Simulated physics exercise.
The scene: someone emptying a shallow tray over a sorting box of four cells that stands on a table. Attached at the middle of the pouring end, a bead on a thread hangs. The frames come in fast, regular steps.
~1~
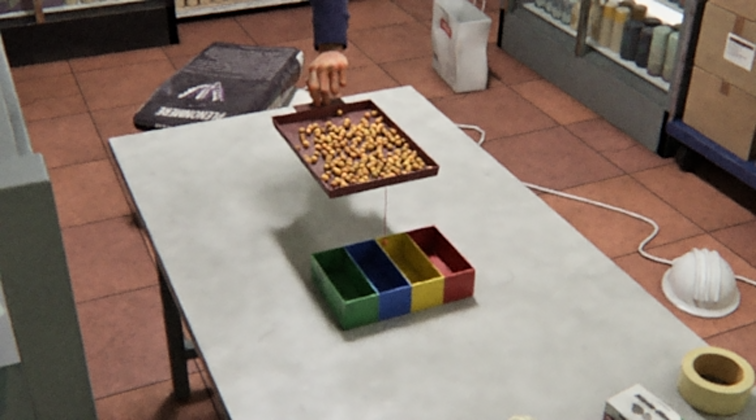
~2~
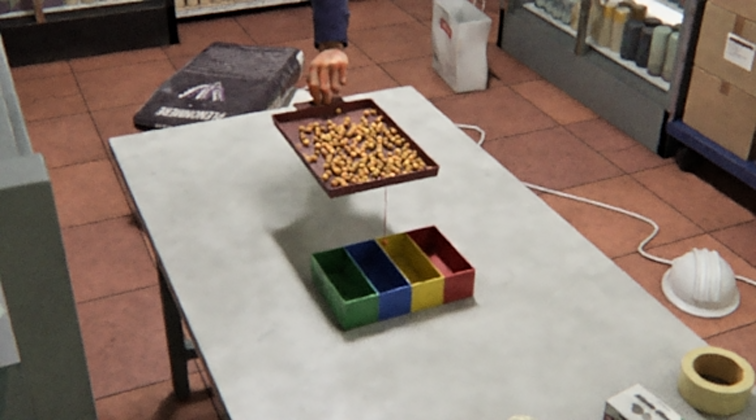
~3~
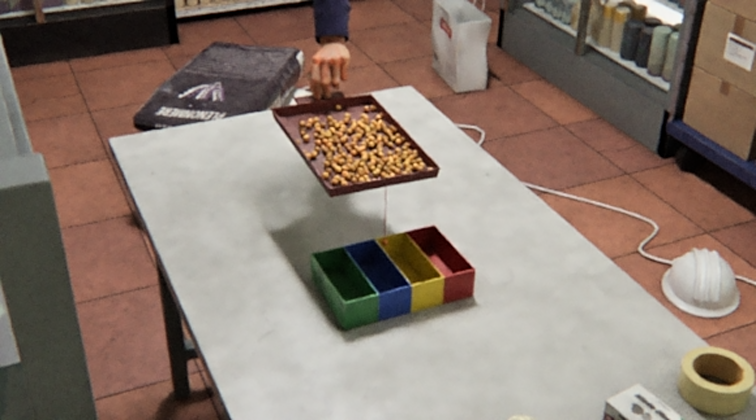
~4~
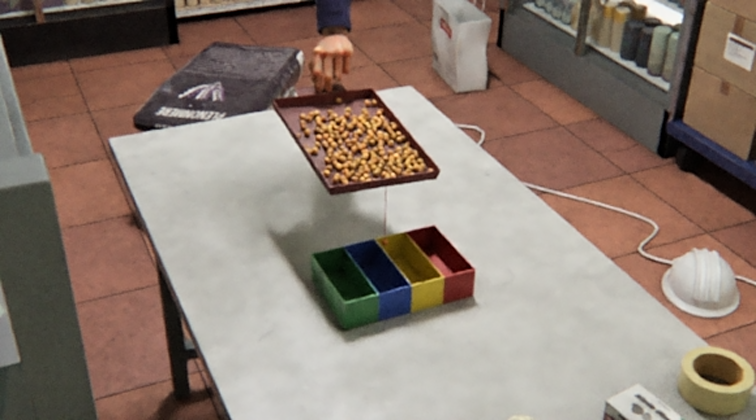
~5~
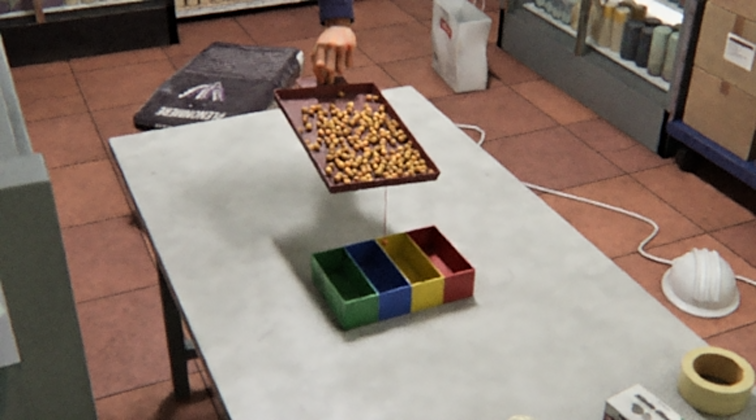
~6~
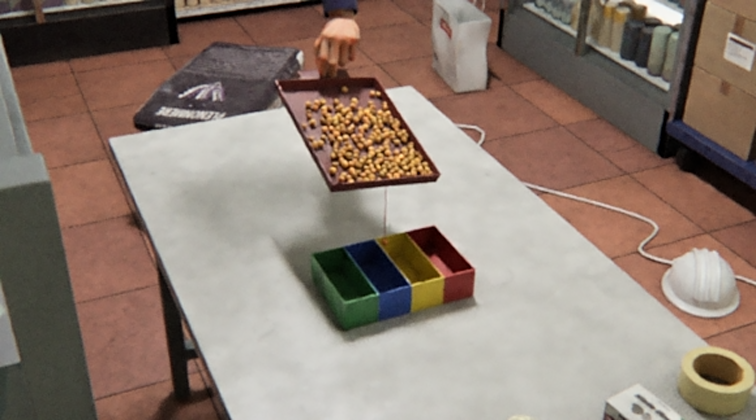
On a pale table in a tiled room, a hand held a shallow tray of round wooden beads above a green, blue, yellow and red box, then slowly tilted it, its front right corner dipping slightly.
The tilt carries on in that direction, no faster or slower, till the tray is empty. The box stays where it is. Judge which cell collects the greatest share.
I would say the red one.
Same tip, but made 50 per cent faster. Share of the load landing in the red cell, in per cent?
It would be around 80 per cent.
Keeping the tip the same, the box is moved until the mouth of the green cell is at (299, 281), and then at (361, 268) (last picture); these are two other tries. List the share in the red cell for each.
Around 0 and then 60 per cent.
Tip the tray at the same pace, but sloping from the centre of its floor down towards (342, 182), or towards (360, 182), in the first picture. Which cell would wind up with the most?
Try 1 - the cell in green / try 2 - that green cell.
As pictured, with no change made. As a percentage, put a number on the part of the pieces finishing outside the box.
My guess is about 20 percent.
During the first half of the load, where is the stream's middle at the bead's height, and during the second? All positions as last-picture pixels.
For the early half I get (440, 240), and for the late half (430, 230).
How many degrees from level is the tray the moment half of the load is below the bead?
Roughly 85 degrees of tilt.
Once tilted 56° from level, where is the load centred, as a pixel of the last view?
Roughly at (405, 151).
Shortly afterwards, tray tipped steeply; all but a few on the tray; only a few falling or outside the box.
Next, tray tipped right over; near a quarter on the tray; near half in the red cell; a little in the yellow cell; near a quarter falling or outside the box.
Some moments later, tray tipped past a quarter turn; the bulk in the red cell; a little in the yellow cell; near a quarter falling or outside the box.
In the end, tray tipped past a quarter turn; the bulk in the red cell; a little in the yellow cell; none at all in the green cell; none at all in the blue cell; near a quarter outside the box.
